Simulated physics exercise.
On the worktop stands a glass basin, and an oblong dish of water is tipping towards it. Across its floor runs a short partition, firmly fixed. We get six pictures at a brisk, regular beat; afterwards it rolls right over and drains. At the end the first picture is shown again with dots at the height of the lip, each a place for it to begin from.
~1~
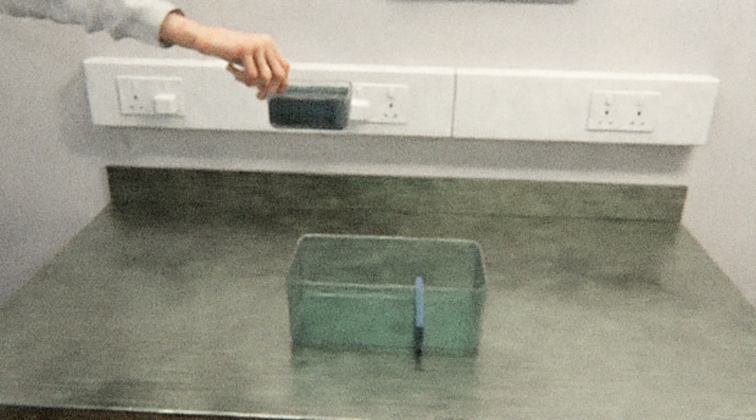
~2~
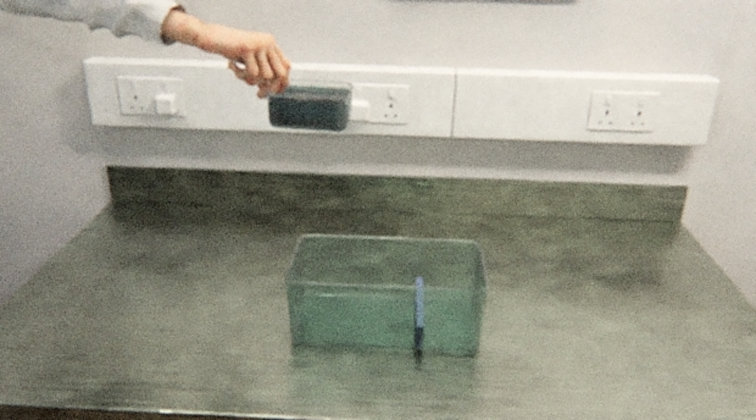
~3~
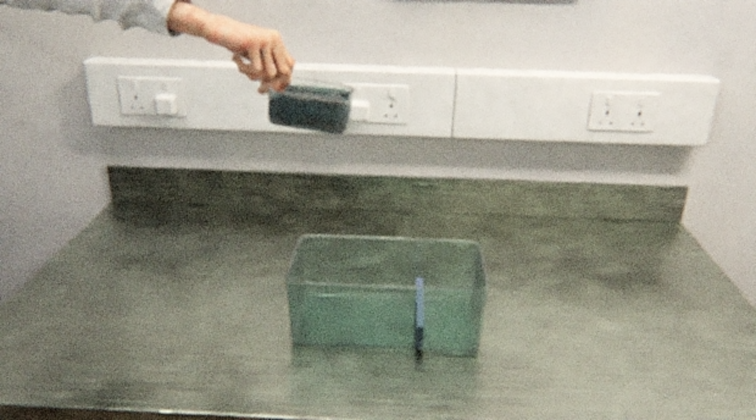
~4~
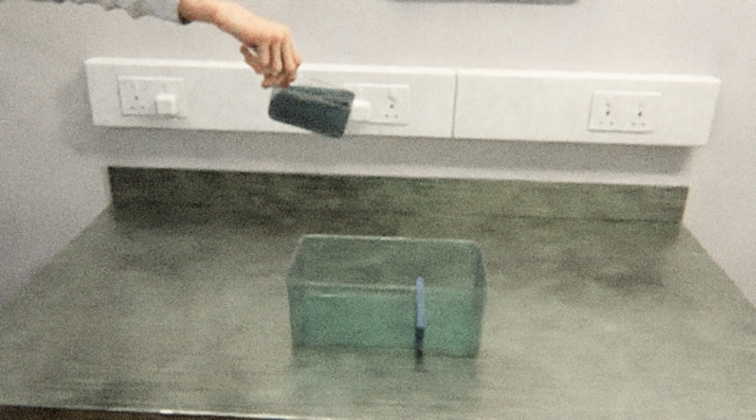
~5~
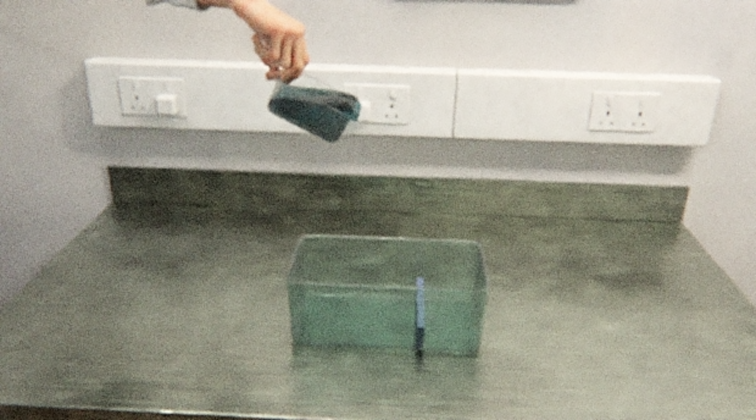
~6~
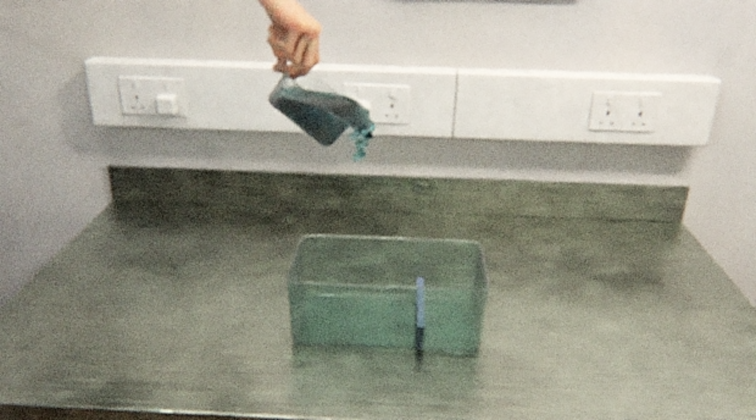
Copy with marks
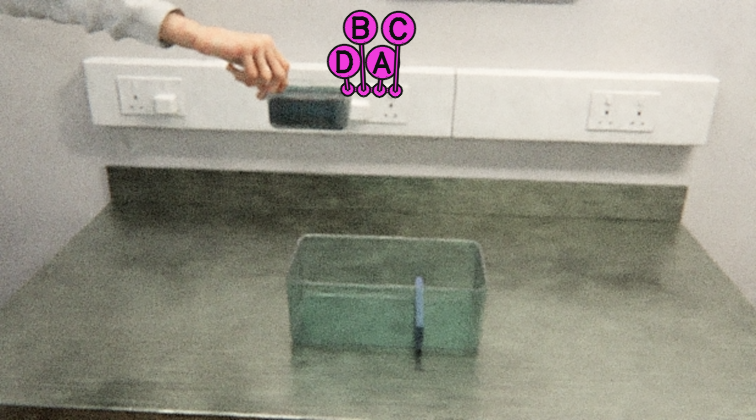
In the video, a hand holds an oblong dish of dark water above a glass basin with a short blue upright piece, then gradually tilts the dish rightward until bluish-green water comes over its lip and streams downward.
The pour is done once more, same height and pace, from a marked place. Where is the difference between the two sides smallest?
Dot B does it best.
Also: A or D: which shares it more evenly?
A it is.
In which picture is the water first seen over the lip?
In picture 5.
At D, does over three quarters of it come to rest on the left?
Yes, it does.
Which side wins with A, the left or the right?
The right side.
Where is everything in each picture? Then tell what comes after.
The first frame shows upright, lip at (348, 89); basin from (291, 340) to (480, 348); top of the wall at (420, 300); nothing has left yet.
The second frame shows upright, lip at (349, 90); nothing has left yet.
The third frame shows tipped about 7°, lip at (351, 94); nothing has left yet.
The fourth frame shows tipped about 15°, lip at (352, 100); nothing has left yet.
The fifth frame shows tipped about 26°, lip at (353, 107); water is over the lip, down to (353, 107).
The sixth frame shows tipped about 39°, lip at (352, 115); water is over the lip, down to (357, 151).
In magenta, A at (379, 90); B at (363, 89); C at (395, 90); D at (347, 89).
If A is chosen, about 33 % ends left of the wall and 64 % right of it; 3 % is lost outside.
If B is chosen, about 55 % ends left of the wall and 41 % right of it; 4 % is lost outside.
If C is chosen, about 26 % ends left of the wall and 69 % right of it; 5 % is lost outside.
If D is chosen, about 90 % ends left of the wall and 6 % right of it; 4 % is lost outside.
